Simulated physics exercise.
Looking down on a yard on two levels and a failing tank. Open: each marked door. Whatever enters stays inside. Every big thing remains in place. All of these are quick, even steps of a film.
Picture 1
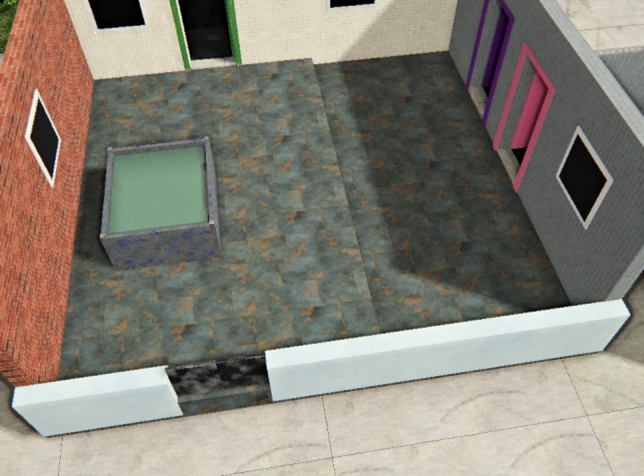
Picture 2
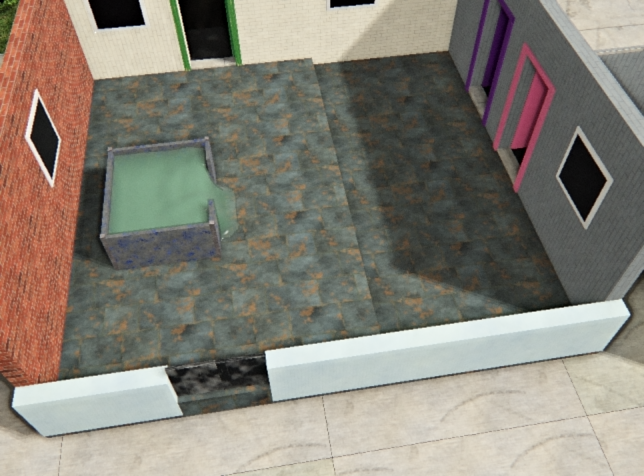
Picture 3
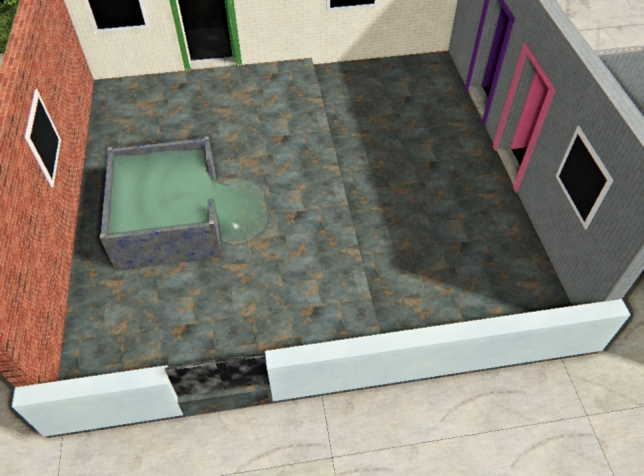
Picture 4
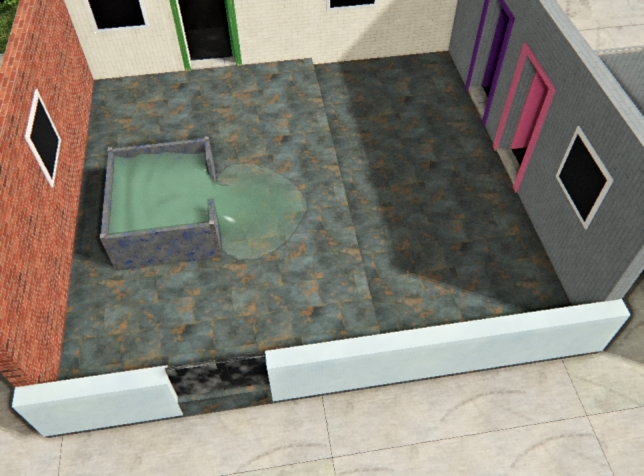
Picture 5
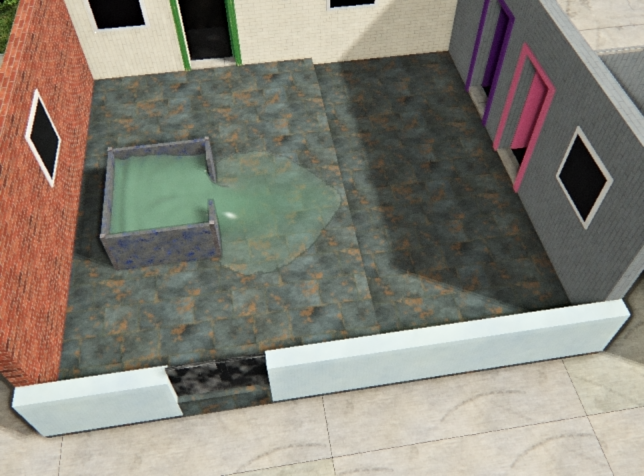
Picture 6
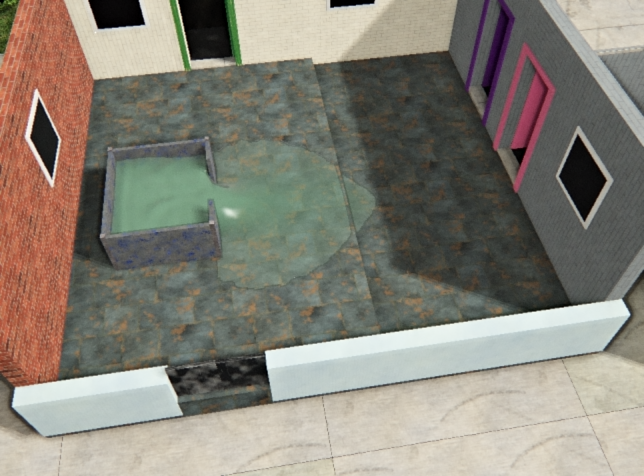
A walled yard with a dark mottled floor held a square tank of green water, which broke open on its right side and poured out, spreading rightward across the floor in a widening pool.
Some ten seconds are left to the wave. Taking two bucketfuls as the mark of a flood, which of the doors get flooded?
The purple door stays below the mark, the pink door gets flooded, the green door stays below the mark.
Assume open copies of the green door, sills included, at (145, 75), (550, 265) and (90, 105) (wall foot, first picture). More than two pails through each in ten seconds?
As listed: Stays under, lets more in, is under.
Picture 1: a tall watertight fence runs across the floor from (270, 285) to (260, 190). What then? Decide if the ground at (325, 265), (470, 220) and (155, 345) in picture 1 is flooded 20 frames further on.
Untouched, untouched, soaked.
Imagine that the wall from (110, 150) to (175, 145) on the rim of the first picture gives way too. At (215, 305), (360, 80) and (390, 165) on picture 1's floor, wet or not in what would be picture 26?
Taking the three spots as listed, they end up spared, inundated and spared.
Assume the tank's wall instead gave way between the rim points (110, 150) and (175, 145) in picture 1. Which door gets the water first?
It's the door marked green.
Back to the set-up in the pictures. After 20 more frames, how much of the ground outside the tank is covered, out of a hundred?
My best guess is some 55 %.
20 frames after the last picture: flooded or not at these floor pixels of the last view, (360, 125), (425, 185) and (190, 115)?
First spot submerged, second spot submerged, third spot spared.
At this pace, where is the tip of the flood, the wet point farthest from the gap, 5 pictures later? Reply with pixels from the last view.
Close to (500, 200).
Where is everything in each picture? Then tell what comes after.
The tank at (160, 189) is whole and still, in the first picture.
The front is at (228, 234), out from the gap at (213, 203), in the second picture.
The front is at (265, 218), out from the gap at (213, 204), in the third picture.
Water pours out at (213, 204) and has run to (302, 210), in the fourth picture.
The front is at (337, 200), out from the gap at (213, 203), in the fifth picture.
Water pours out at (213, 203) and has run to (372, 199), in the sixth picture.
A moment on, water covers 30 % of the floor; the purple door not reached, the pink door not reached, the green door not reached.
Next, water covers 50 % of the floor; the purple door wet at the sill, nothing in, the pink door under two buckets in, the green door not reached.
Then, water covers 55 % of the floor; the purple door wet at the sill, nothing in, the pink door over two buckets in, the green door not reached.
Later, water covers 55 % of the floor; the purple door under two buckets in, the pink door far over two buckets in, the green door not reached.
In the end, water covers 50 % of the floor; the purple door under two buckets in, the pink door far over two buckets in, the green door not reached.
